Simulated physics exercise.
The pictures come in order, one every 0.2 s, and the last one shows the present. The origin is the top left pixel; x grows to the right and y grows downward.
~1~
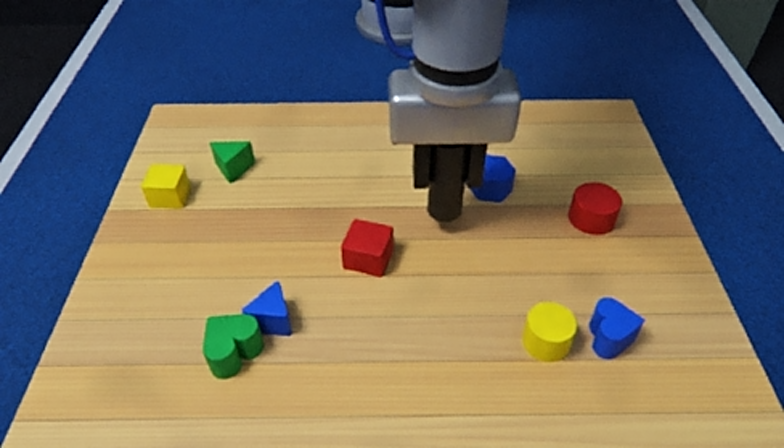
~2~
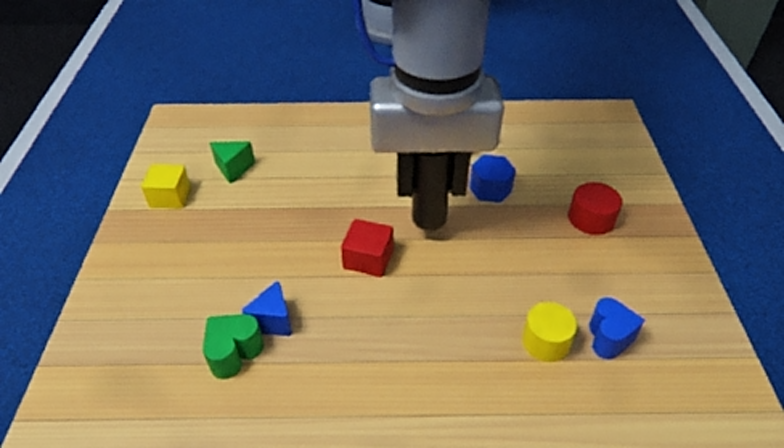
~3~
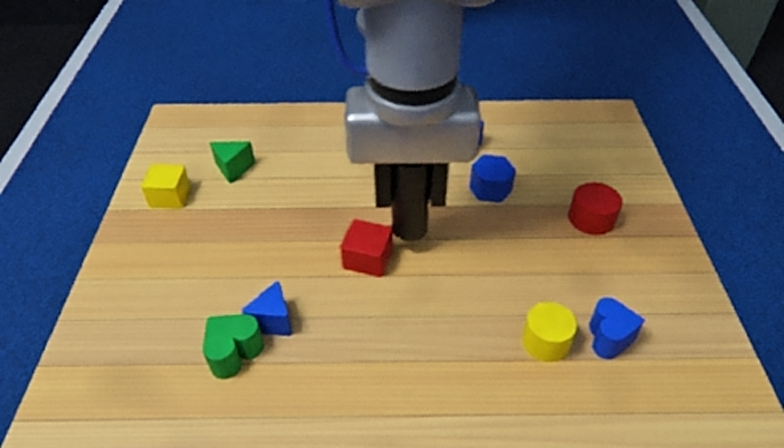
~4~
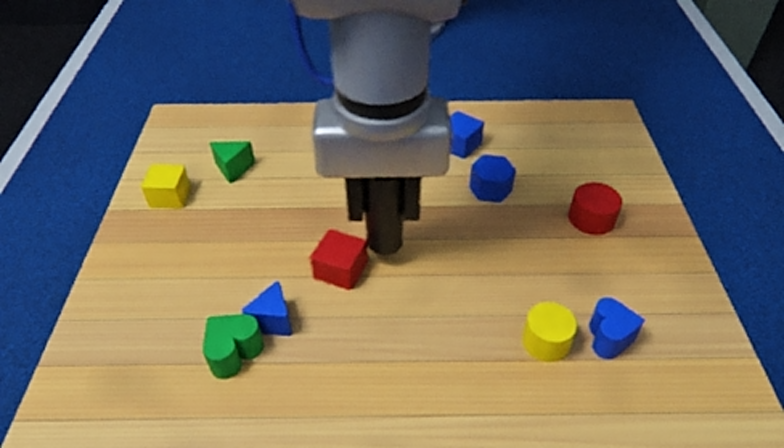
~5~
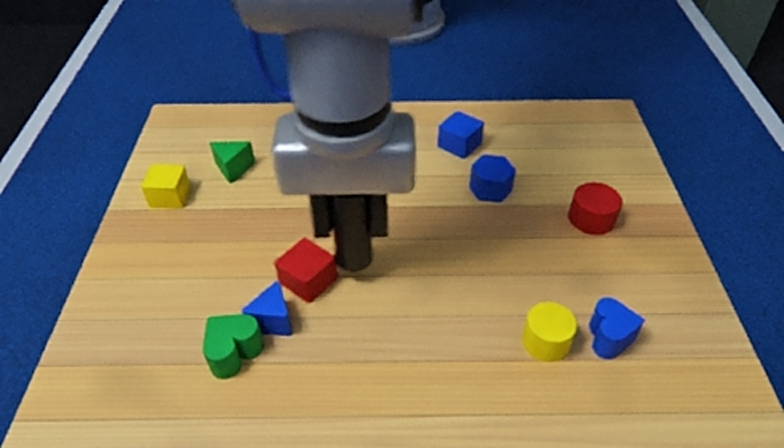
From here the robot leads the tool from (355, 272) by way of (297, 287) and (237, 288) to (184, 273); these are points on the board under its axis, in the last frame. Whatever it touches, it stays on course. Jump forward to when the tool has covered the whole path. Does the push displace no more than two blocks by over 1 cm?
I expect so.
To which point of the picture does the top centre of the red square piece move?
Around pixel (162, 226).
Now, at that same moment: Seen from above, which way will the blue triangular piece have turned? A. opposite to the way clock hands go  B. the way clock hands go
A (opposite to the way clock hands go)
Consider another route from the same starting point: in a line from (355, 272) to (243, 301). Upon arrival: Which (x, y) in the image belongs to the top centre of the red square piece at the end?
Its top middle: (215, 256).
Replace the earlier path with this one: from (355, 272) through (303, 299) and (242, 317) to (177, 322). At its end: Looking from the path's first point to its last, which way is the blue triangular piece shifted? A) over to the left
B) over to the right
My answer is option B.
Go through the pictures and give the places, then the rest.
The first picture shows tool's lower end at (444, 210); green heart at (227, 333); blue triangular piece at (269, 301); red square piece at (367, 236).
The second picture shows tool at (429, 218); blocks still.
The third picture shows tool at (410, 229); blocks still.
The fourth picture shows tool at (385, 242); red square piece at (339, 248).
The fifth picture shows tool at (354, 258); green heart at (227, 333); blue triangular piece at (269, 301); red square piece at (305, 259).
The first path, step by step. One third of the way, tool at (294, 273); green heart at (224, 339); blue triangular piece at (250, 299), turned 55° anticlockwise; red square piece at (249, 260), turned 40° clockwise.
Two thirds of the way, tool at (232, 273); green heart at (224, 339); blue triangular piece at (249, 298), turned 60° anticlockwise; red square piece at (202, 248), turned 90° clockwise.
At the end, tool at (178, 259); green heart at (224, 339); blue triangular piece at (249, 298), turned 60° anticlockwise; red square piece at (162, 226), turned 125° clockwise.
